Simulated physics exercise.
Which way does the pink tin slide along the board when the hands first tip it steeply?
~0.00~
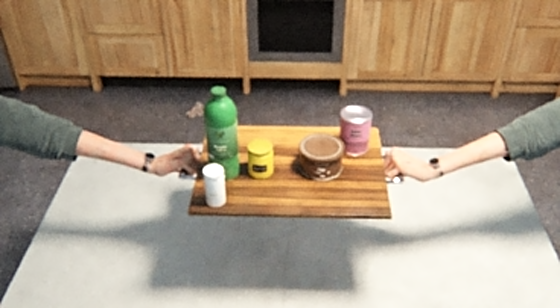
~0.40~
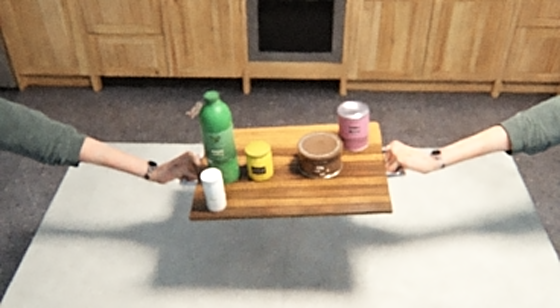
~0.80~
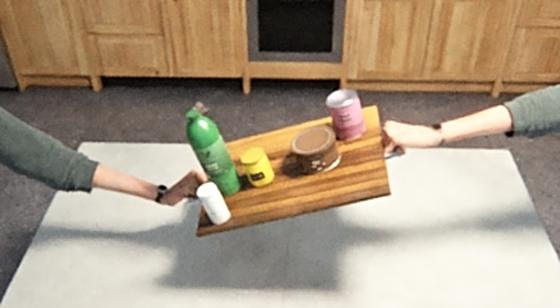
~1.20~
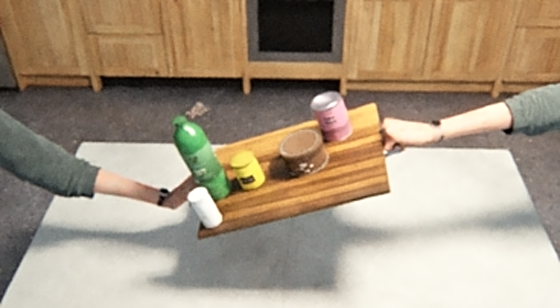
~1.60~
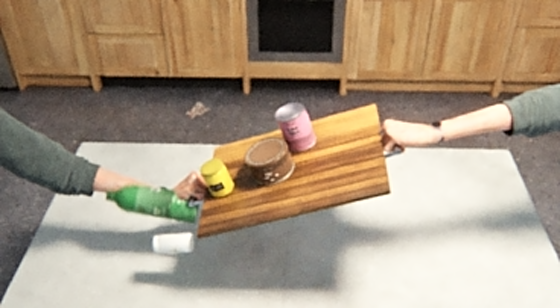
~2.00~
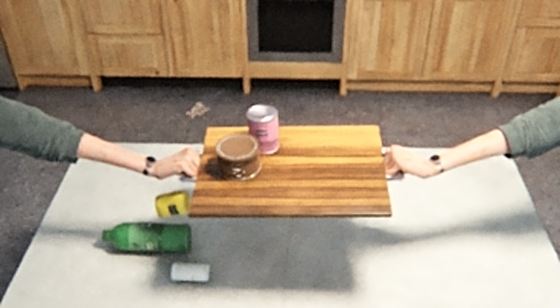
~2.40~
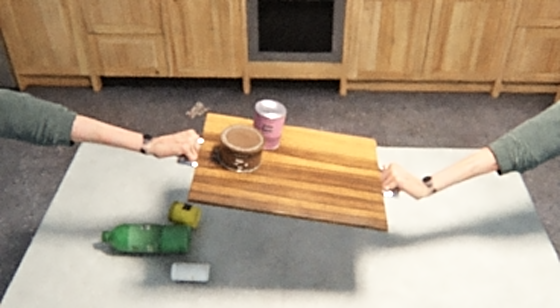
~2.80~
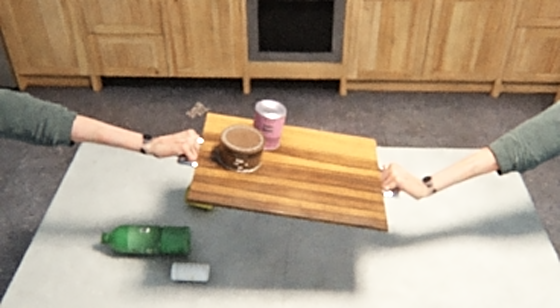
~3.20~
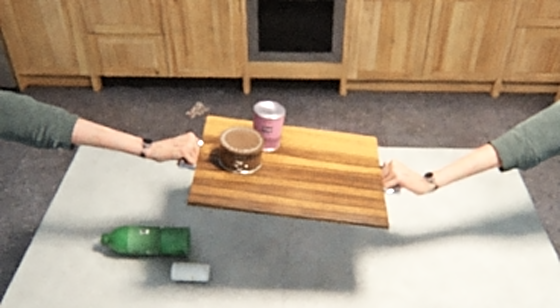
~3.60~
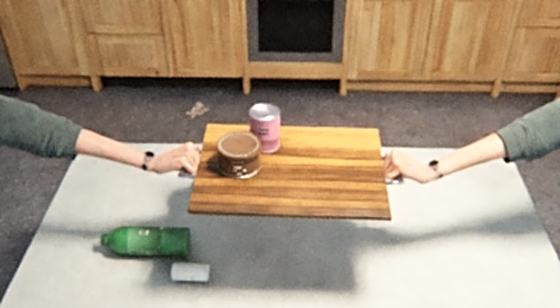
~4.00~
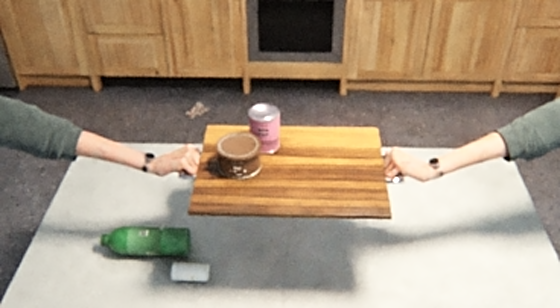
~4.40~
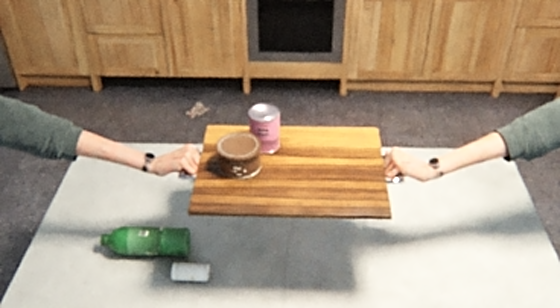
The pink tin slides to the left, towards the lowered side of the board.
